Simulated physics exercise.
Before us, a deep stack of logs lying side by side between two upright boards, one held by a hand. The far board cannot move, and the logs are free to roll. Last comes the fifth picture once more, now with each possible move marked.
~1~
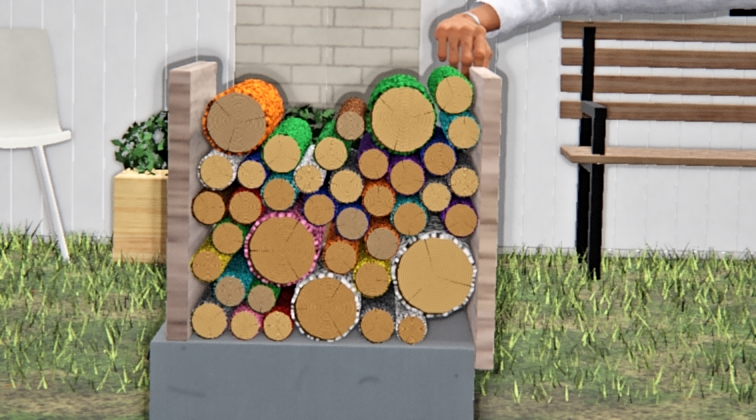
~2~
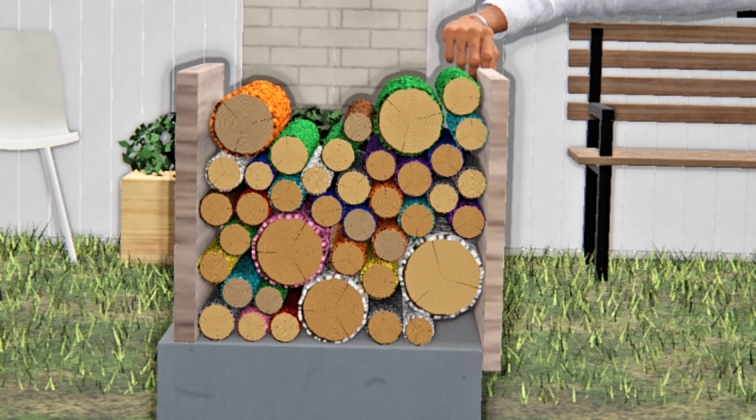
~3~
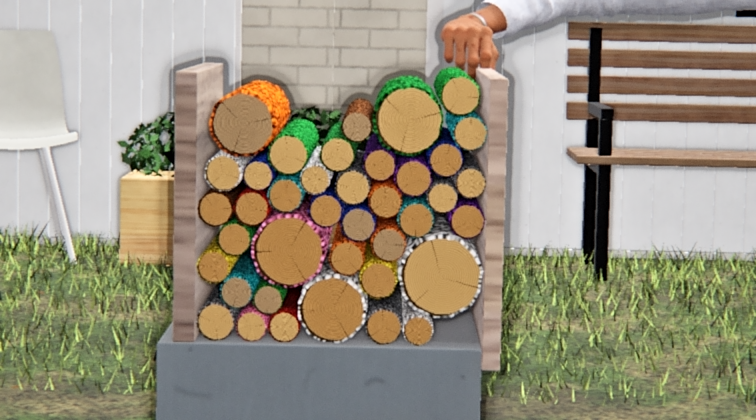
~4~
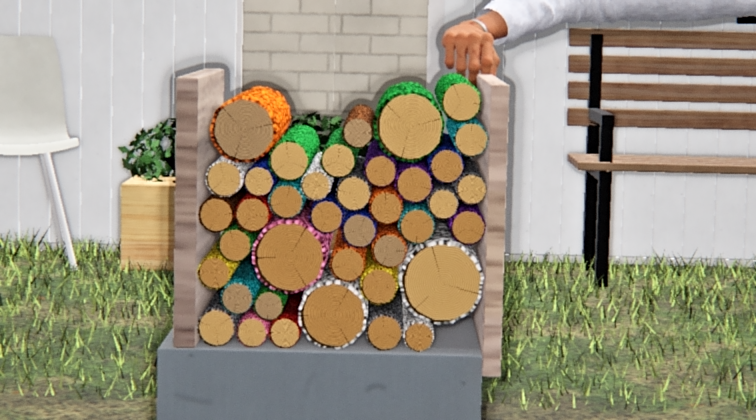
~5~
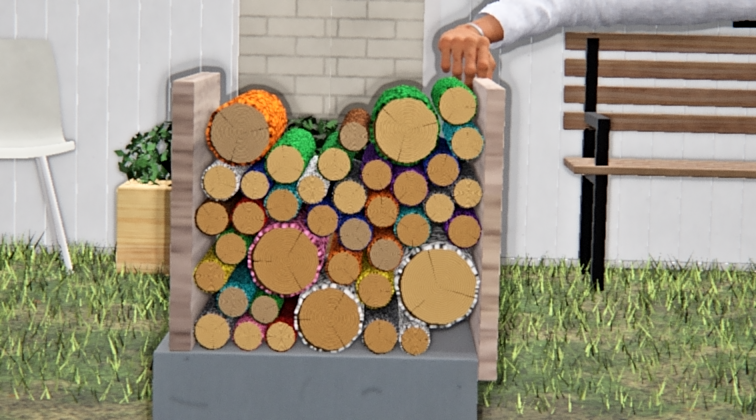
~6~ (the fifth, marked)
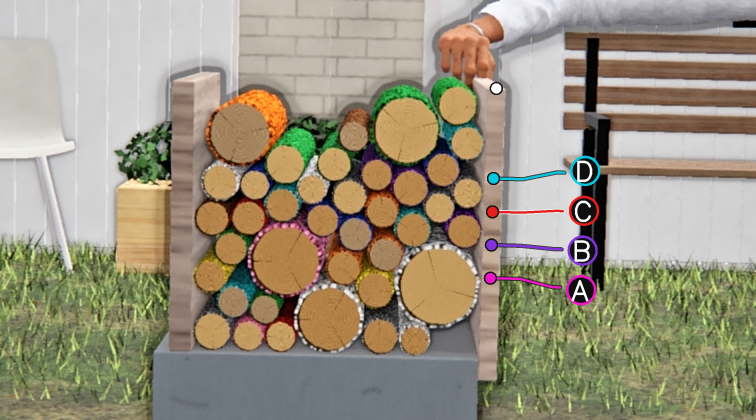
On a grassy yard before a white wall, a hand grips the top of the right-hand upright board beside a stack of logs with colourful sides on a grey block. The whole view shifts slightly right, then down and a little back left, while the logs stay packed in place.
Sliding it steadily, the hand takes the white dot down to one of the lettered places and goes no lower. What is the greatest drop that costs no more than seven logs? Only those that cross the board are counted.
No lower than B.
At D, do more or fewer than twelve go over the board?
It loses fewer than twelve.
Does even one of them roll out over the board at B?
At B: Yes.
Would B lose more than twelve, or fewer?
It loses fewer than twelve.
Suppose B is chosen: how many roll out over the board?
At B the number is five.
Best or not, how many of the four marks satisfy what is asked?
Three of the four.
On the copy, A at (491, 278); B at (492, 245); C at (493, 212); D at (494, 179); the white dot at (497, 89).
On B. First, top of the board (484, 157).
Then, top of the board (482, 234).
Finally, top of the board (482, 244), five out over the board.
By contrast, A more than seven out over the board; C two out over the board; D none out over the board.
